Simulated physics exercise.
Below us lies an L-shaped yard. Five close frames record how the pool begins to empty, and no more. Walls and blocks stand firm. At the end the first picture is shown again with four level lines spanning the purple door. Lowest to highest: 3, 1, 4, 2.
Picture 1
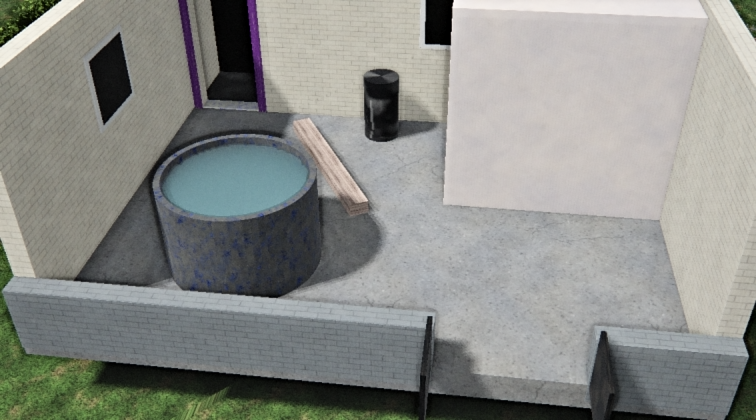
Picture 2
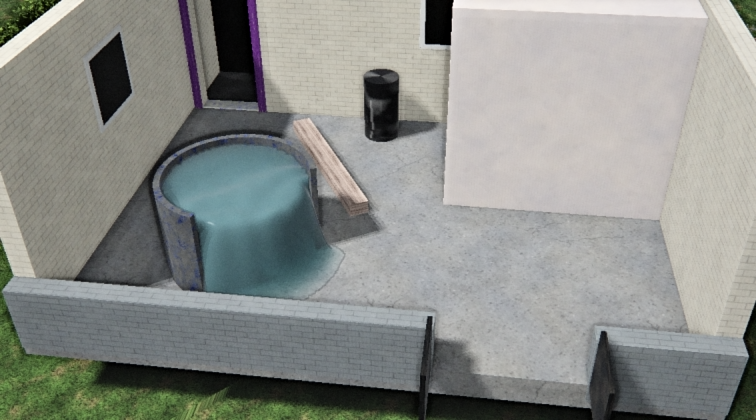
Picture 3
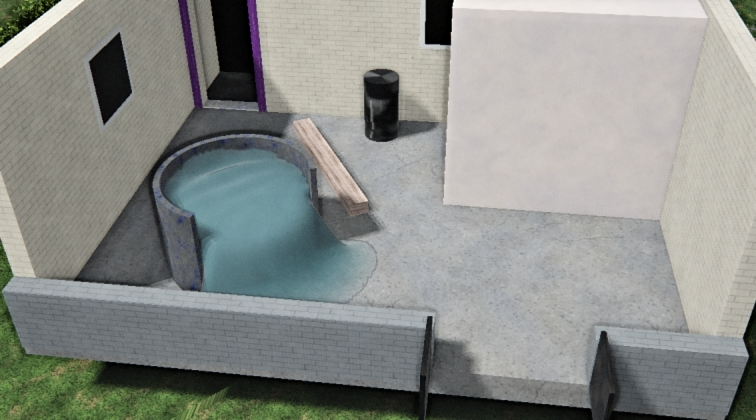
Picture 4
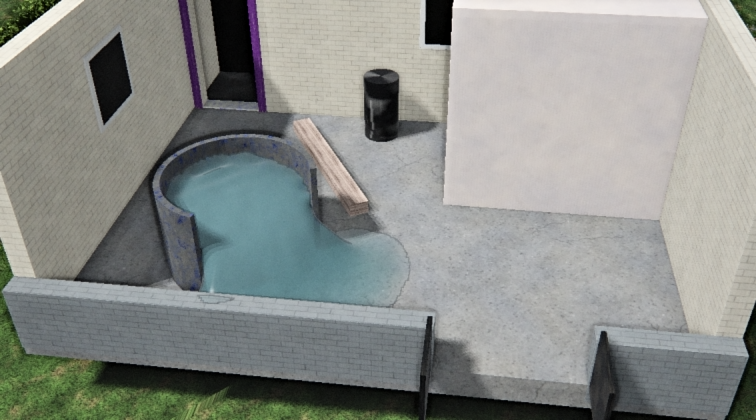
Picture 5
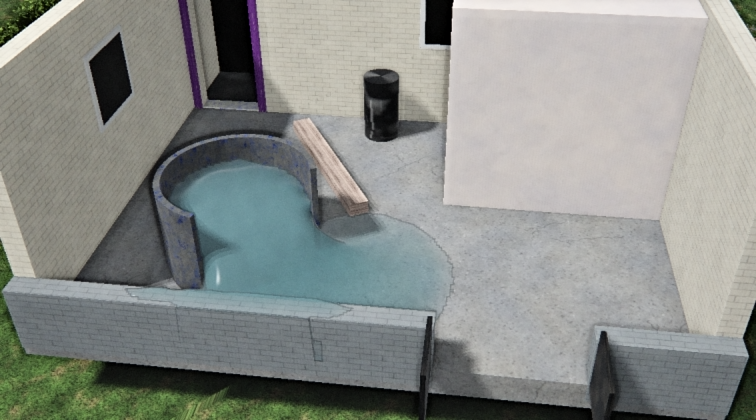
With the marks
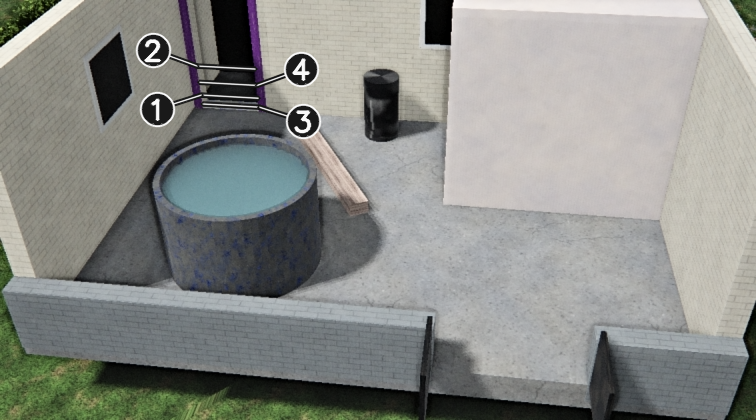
We see a round stone pool of still water in a walled yard; its front side vanishes, and the water pours out, spreading across the paving toward the right and along the low front wall as the level inside drops.
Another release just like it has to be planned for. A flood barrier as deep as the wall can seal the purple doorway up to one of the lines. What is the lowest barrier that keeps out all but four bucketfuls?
3 is the one.
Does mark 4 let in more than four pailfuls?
No.
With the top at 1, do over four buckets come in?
No.
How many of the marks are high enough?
All of them.
On the marked copy, 1 at (229, 96); 2 at (226, 67); 3 at (231, 105); 4 at (228, 83); from the bottom up 3, 1, 4, 2.
With 1, nothing gets over.
With 2, nothing gets over.
With 3, a bucket or two gets in.
With 4, nothing gets over.
